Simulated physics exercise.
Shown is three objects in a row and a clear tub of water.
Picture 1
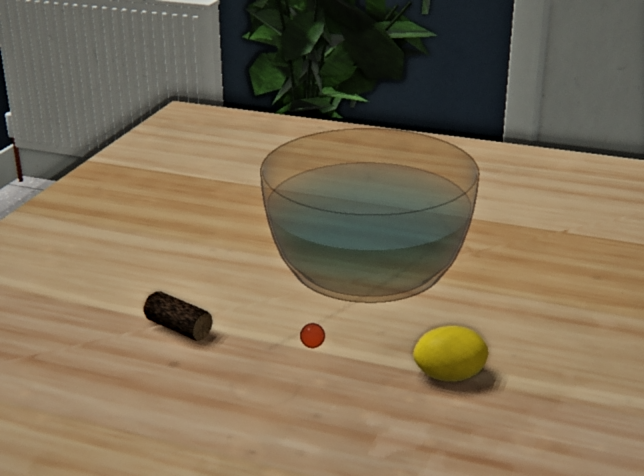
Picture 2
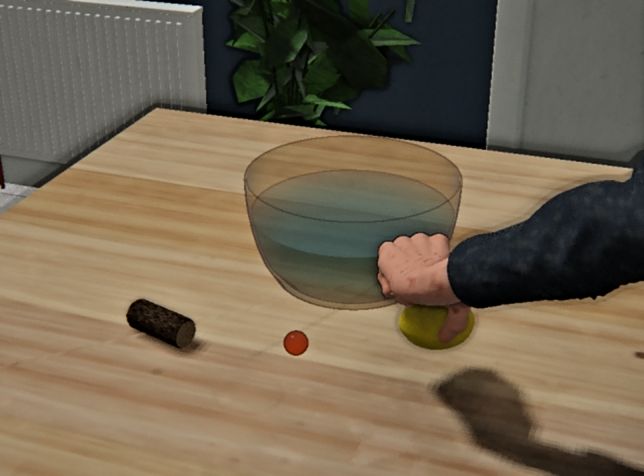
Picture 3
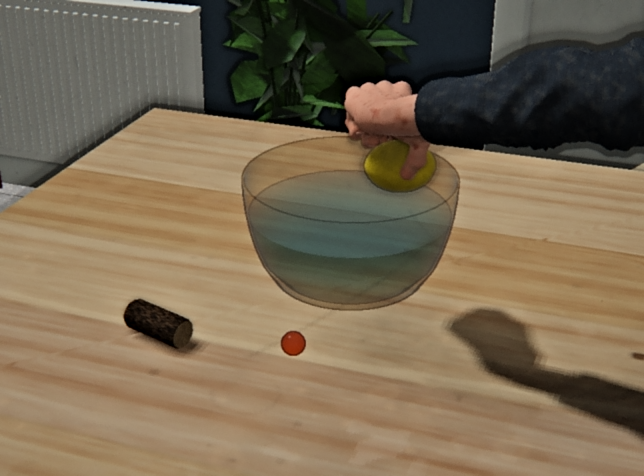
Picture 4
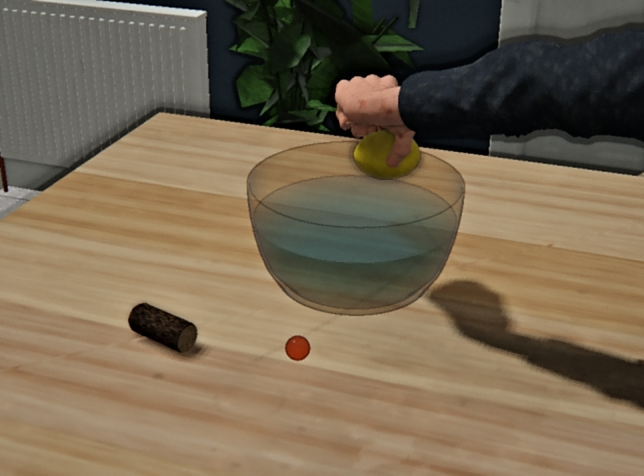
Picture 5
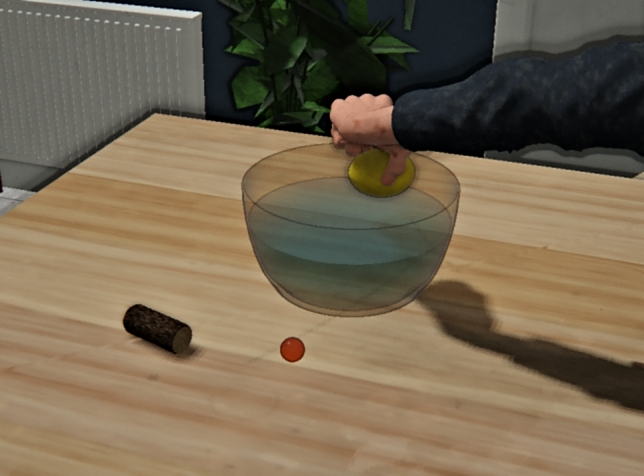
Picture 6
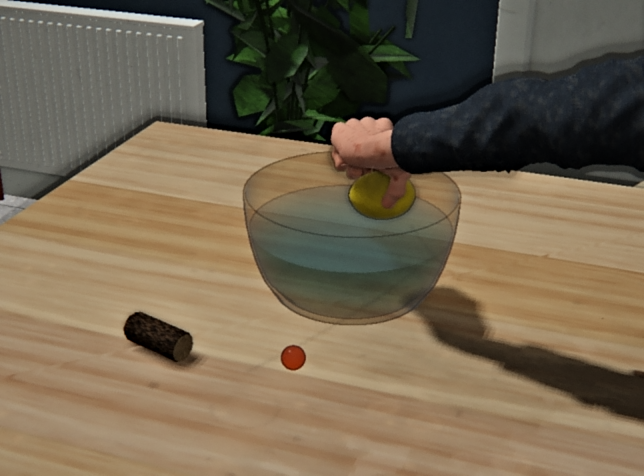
In the video, a piece of branch, a small red marble and a lemon sit in a row before a clear tub of water; a hand picks up the lemon, carries it over the tub and lowers it to just above the surface.
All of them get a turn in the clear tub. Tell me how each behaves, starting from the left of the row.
Left stays afloat, middle drops down, right stays afloat.
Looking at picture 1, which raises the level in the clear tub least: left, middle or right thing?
I'd pick the centre of the three.
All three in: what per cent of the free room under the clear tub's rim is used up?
I'd put it near 8 in a hundred.
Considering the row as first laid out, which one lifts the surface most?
My answer is the body at the right end.
Soon after, the lemon floats.
Later, the glass marble goes to the bottom.
In the end, the piece of branch floats; afloat, piece of branch and lemon.
